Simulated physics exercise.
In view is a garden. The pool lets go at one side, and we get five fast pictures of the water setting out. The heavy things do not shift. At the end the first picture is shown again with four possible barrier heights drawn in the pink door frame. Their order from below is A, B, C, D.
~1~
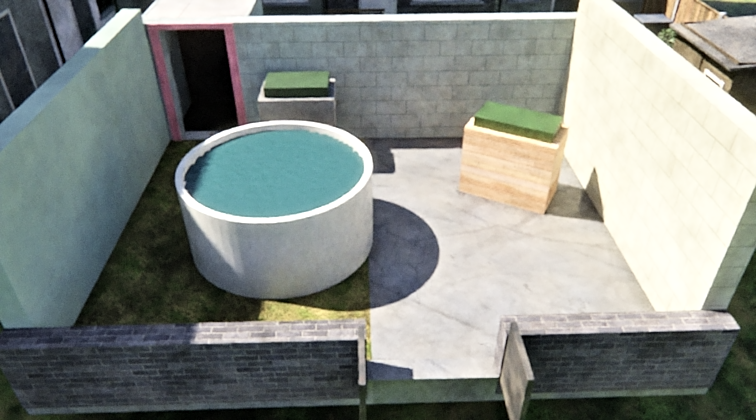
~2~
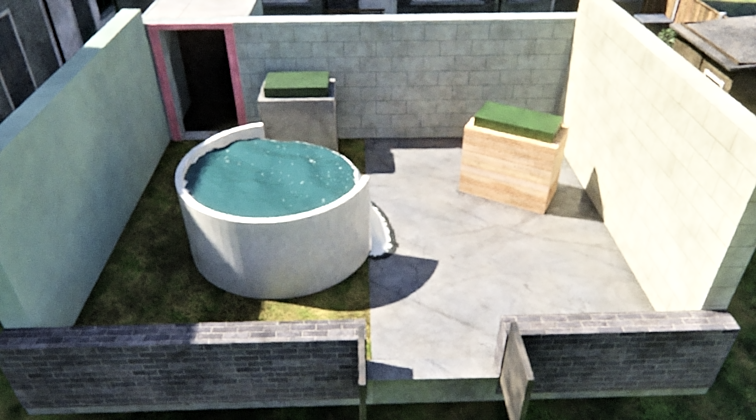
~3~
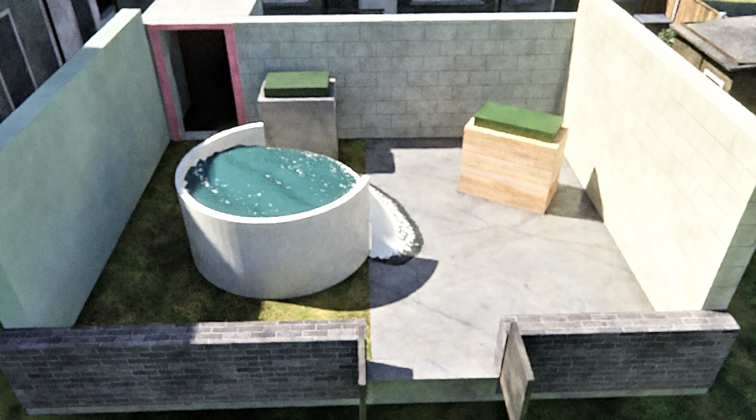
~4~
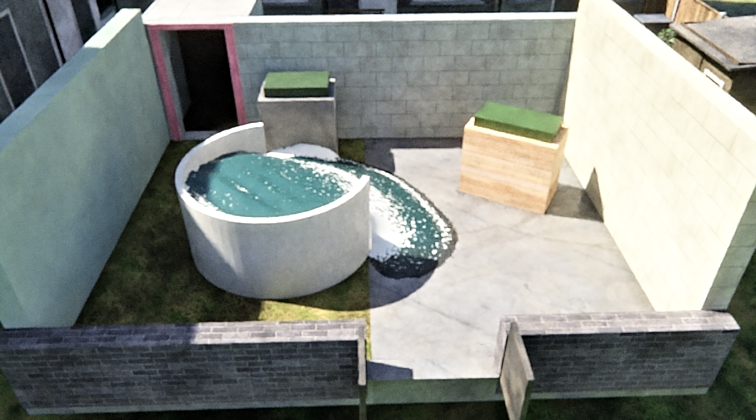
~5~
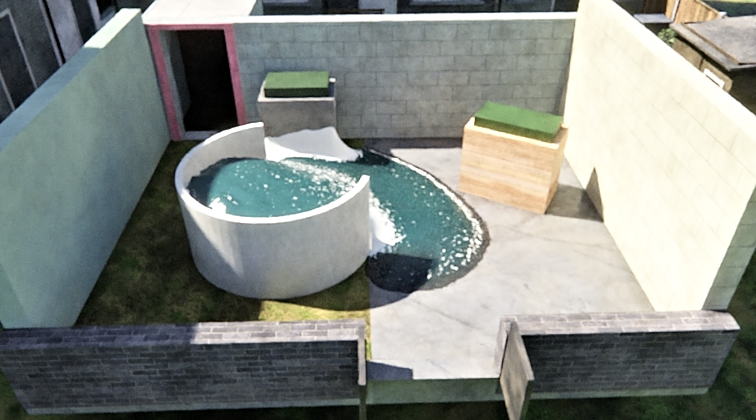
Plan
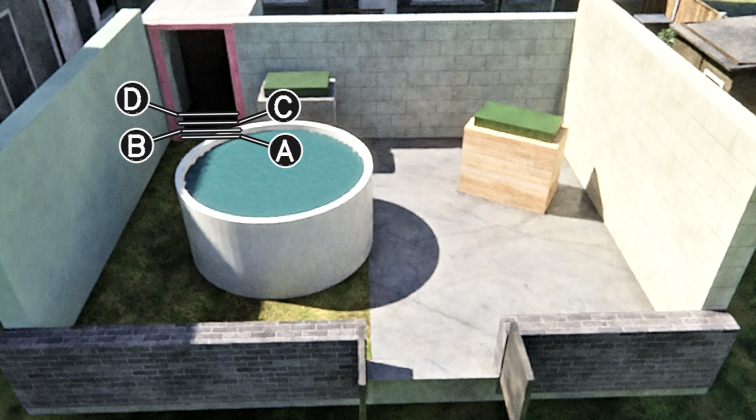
Water rests in a round white pool, then pours out as the wall's back right side disappears, spreading in a foamy, widening sheet across the grey paving. The walled garden is seen from above by a still camera, with grass on the left and an open gate in the low front brick wall. A pink-framed doorway stands at back left, and two green-topped blocks, one grey, one tan, stand behind and right.
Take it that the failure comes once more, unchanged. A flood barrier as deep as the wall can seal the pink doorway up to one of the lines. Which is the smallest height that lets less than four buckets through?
That is height B.
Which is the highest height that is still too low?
A.
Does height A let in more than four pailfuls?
Yes.
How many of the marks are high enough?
Three of them.
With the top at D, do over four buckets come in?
No.
On the marked copy, A at (211, 136); B at (210, 130); C at (208, 122); D at (207, 114); from the bottom up A, B, C, D.
With A, about 9 bucketfuls get in.
With B, nothing gets over.
With C, nothing gets over.
With D, nothing gets over.
